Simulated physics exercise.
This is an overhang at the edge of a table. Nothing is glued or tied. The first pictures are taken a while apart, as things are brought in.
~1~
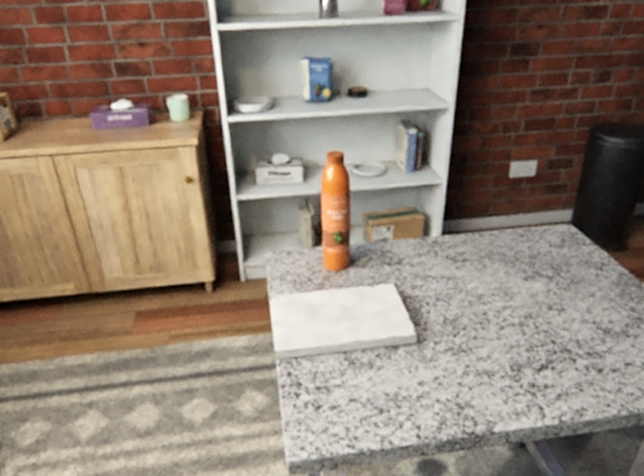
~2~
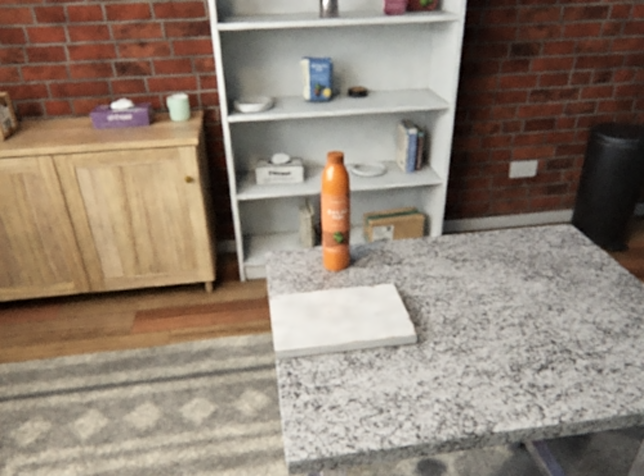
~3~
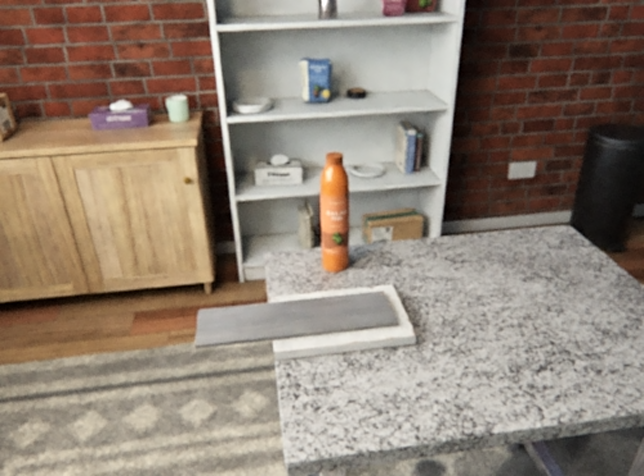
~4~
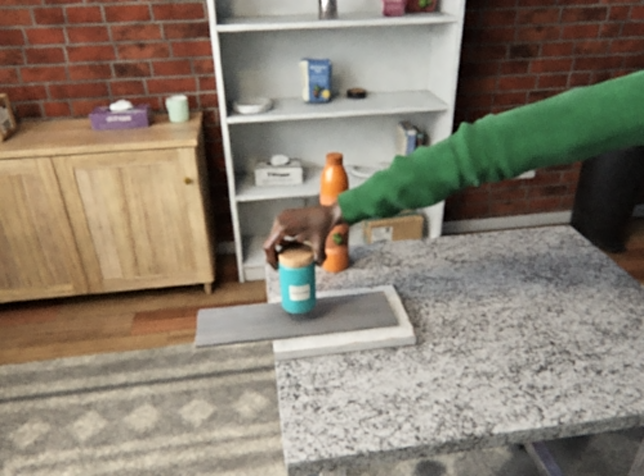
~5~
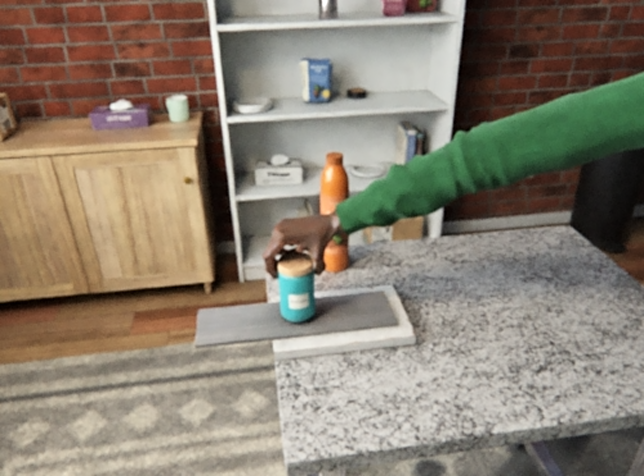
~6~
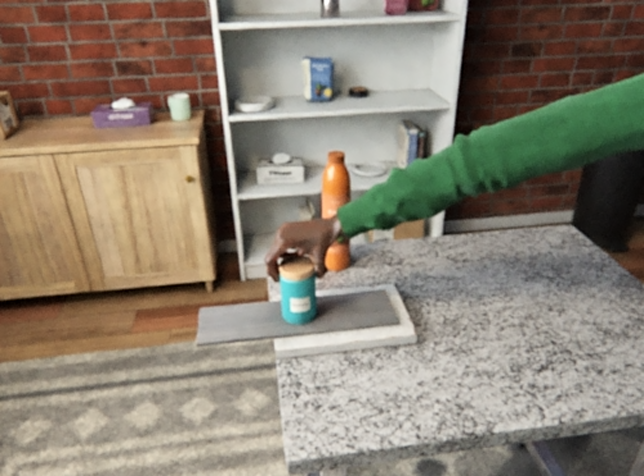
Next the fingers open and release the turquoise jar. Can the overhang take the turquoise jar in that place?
The board holds.
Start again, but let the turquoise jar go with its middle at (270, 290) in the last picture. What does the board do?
Then it holds.
Then, 0.70 s past the last view, nothing moves.
Then, 1.50 s past the last view, things are still on the move.
Then, 2.20 s past the last view, as before.
Finally, all 4 still in place. Final places as the last picture's camera would see them, turquoise jar near (298, 290). The board keeps its balance.
